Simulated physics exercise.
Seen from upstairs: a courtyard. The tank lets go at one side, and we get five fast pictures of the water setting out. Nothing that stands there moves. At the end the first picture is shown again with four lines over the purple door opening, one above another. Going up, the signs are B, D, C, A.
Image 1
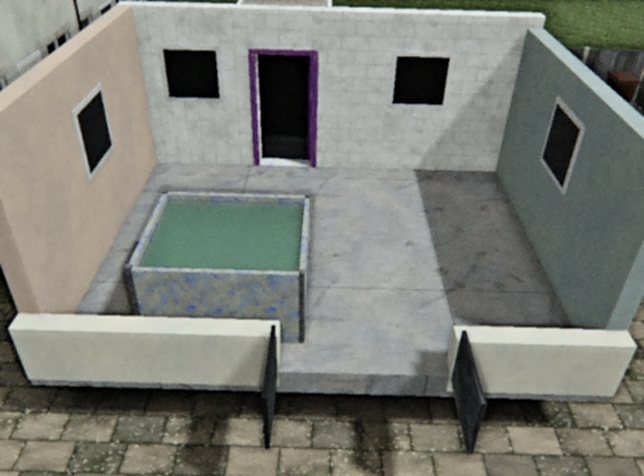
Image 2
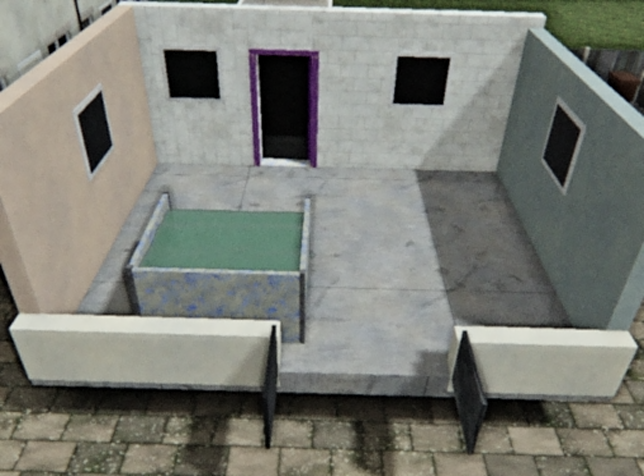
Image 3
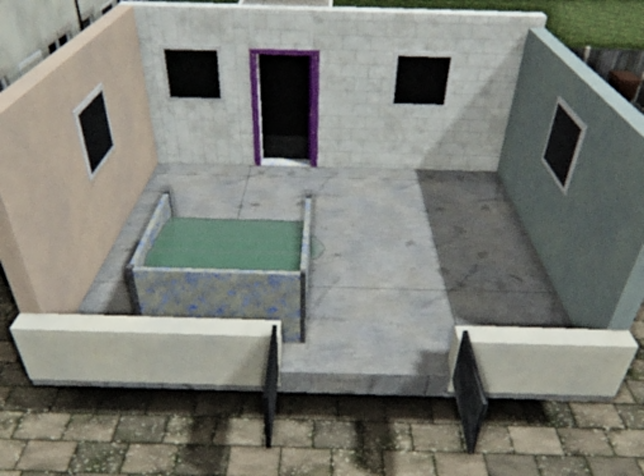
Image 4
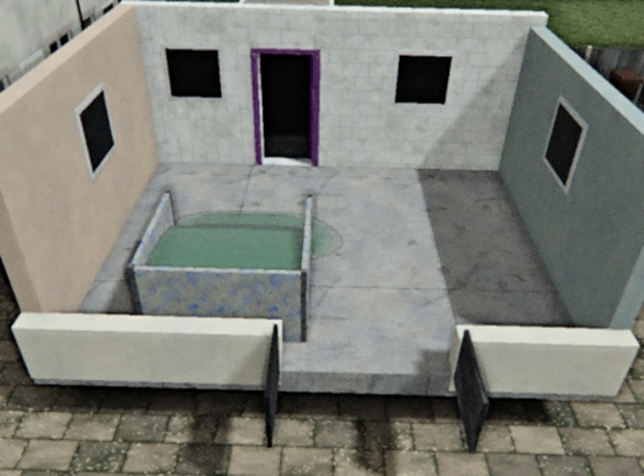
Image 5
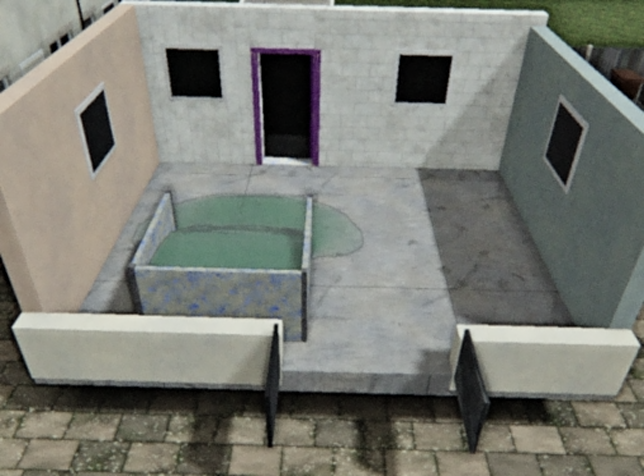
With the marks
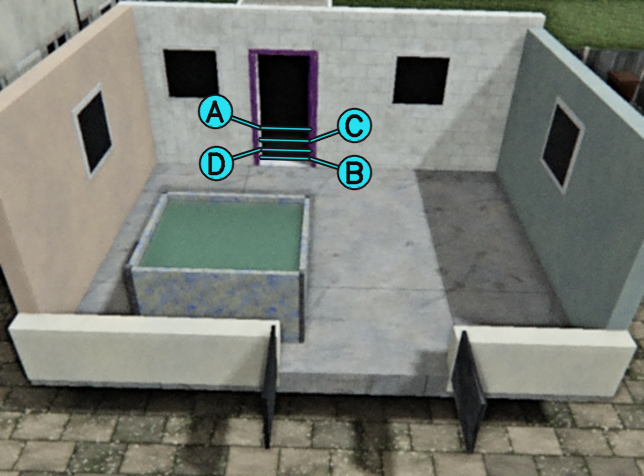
Walled courtyard seen from above, the tank's back side disappearing and green water spreading across the grey floor behind it and rightward.
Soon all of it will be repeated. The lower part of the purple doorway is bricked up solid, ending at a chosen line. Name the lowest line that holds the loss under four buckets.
It is C.
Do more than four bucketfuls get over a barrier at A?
No.
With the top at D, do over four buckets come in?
Yes, it does.
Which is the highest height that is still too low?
It is D.
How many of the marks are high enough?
Two.
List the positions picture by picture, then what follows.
The first frame shows water in the tank at rest, its middle at (227, 235); foot of the purple doorway at (285, 166); open gate at (367, 320).
In the second frame, water covers 2 % of the ground, its front hidden from here.
In the third frame, water covers 5 % of the ground, its front hidden from here.
In the fourth frame, 10 % of the ground under water, visible out to (335, 236).
In the fifth frame, 17 % of the ground under water, visible out to (343, 216).
In cyan, A at (285, 128); B at (285, 157); C at (285, 140); D at (285, 150); from the bottom up B, D, C, A.
If A is chosen, nothing gets over.
If B is chosen, dozens of bucketfuls pour in.
If C is chosen, a splash gets over, under a bucket.
If D is chosen, about 10 bucketfuls get in.
